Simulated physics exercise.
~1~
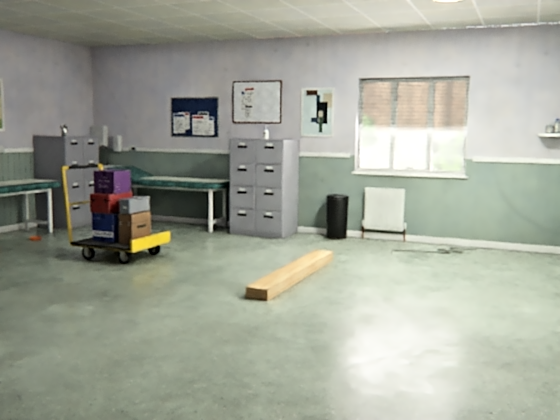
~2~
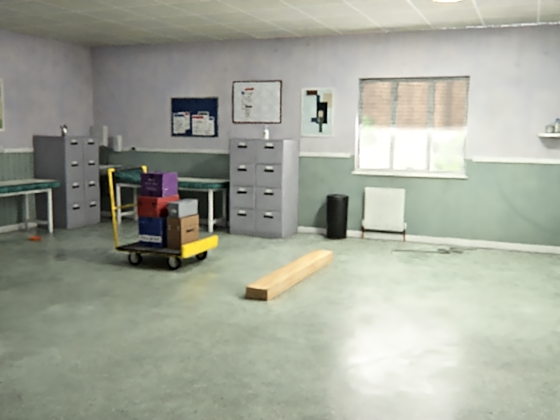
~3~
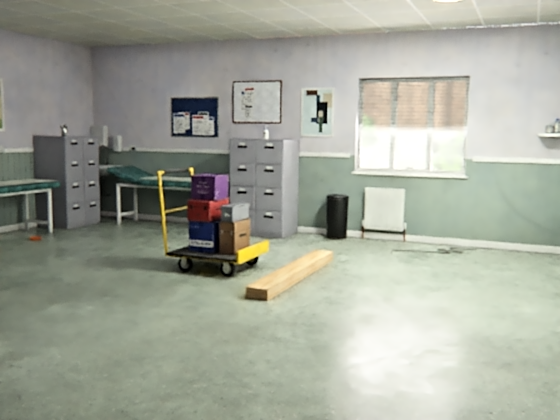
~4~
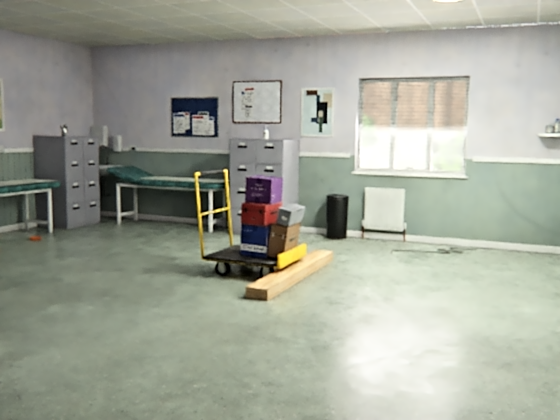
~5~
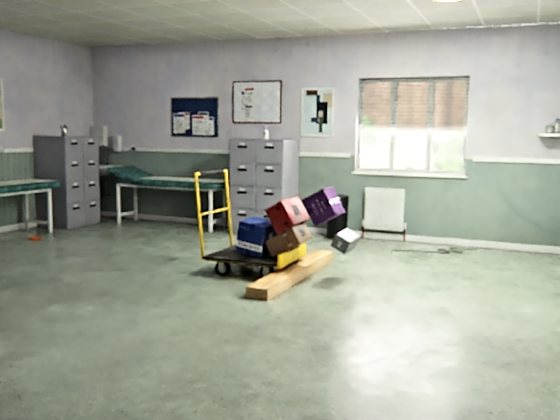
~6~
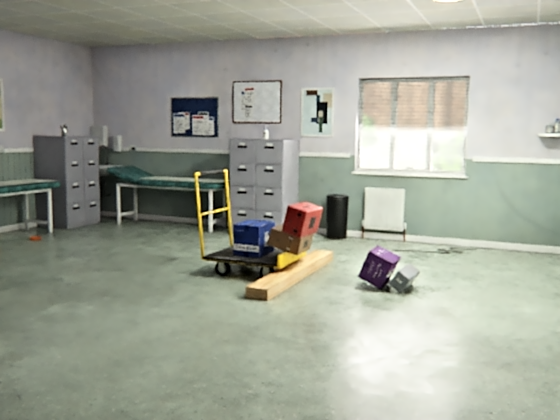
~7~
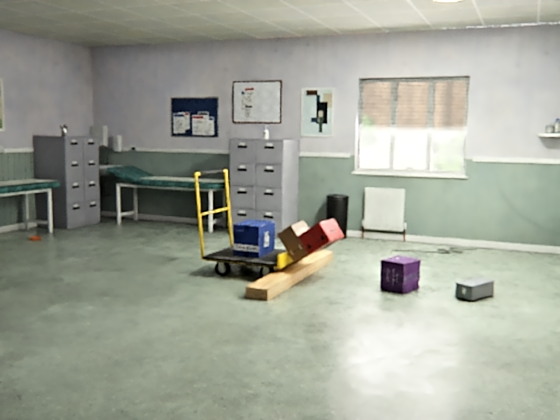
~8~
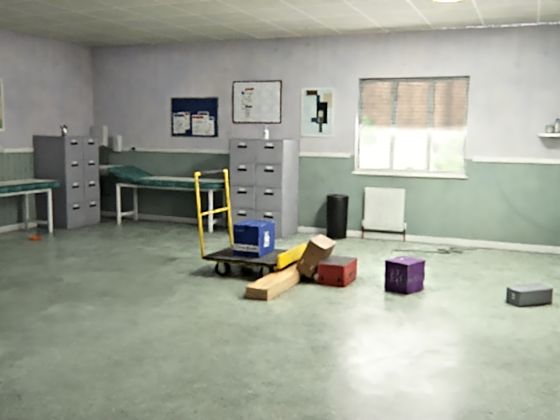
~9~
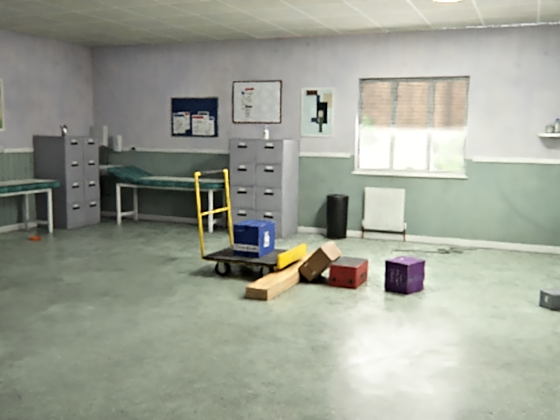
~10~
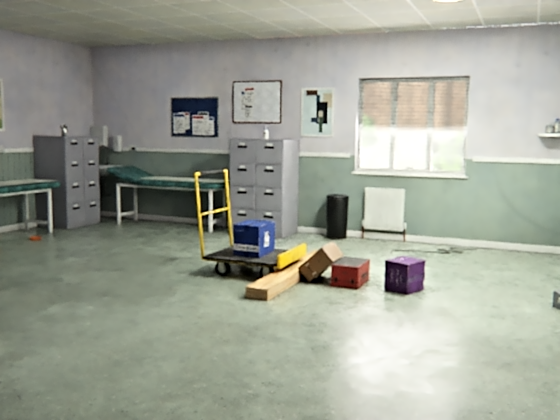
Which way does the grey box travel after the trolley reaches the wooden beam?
The grey box moves to the right, tumbling off the front of the trolley and sliding across the floor toward the right edge of the view.
